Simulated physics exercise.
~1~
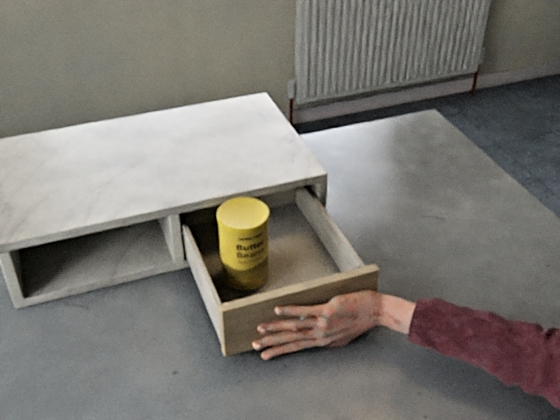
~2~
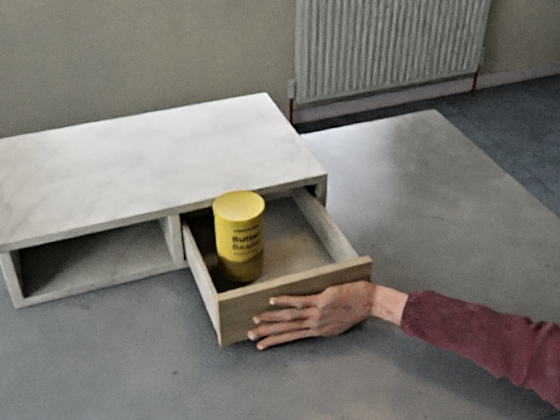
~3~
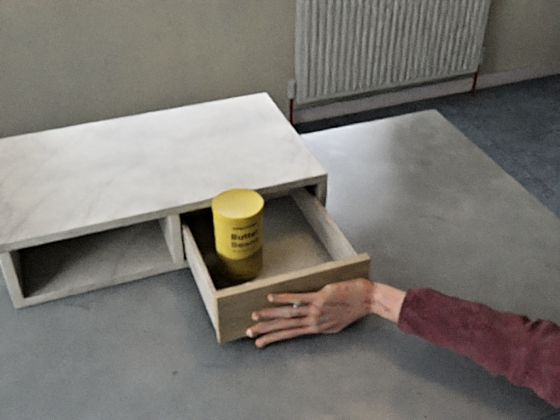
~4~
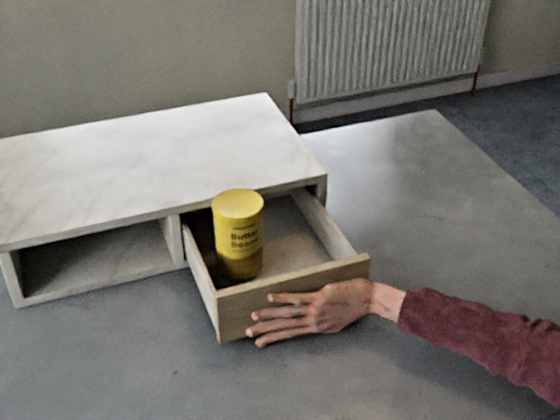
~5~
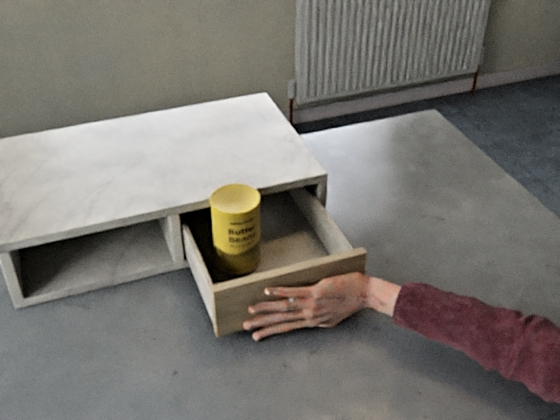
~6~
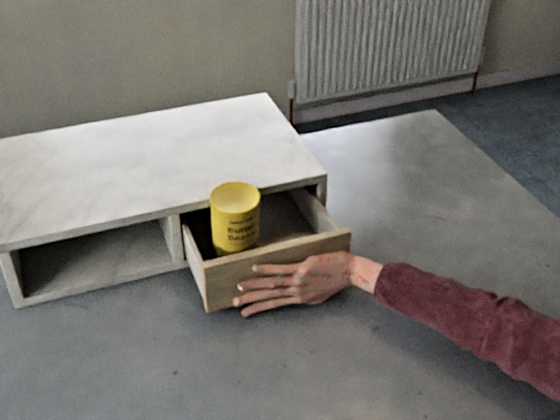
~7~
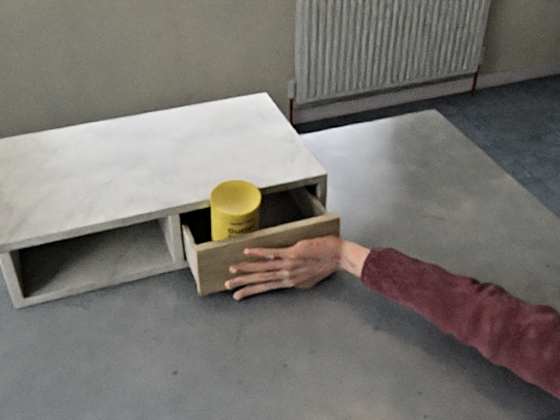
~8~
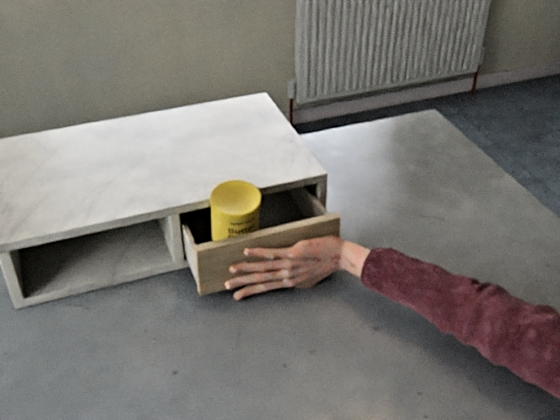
A drawer holding a yellow pot slides partway into a low cabinet, hand-pushed, and stays ajar.
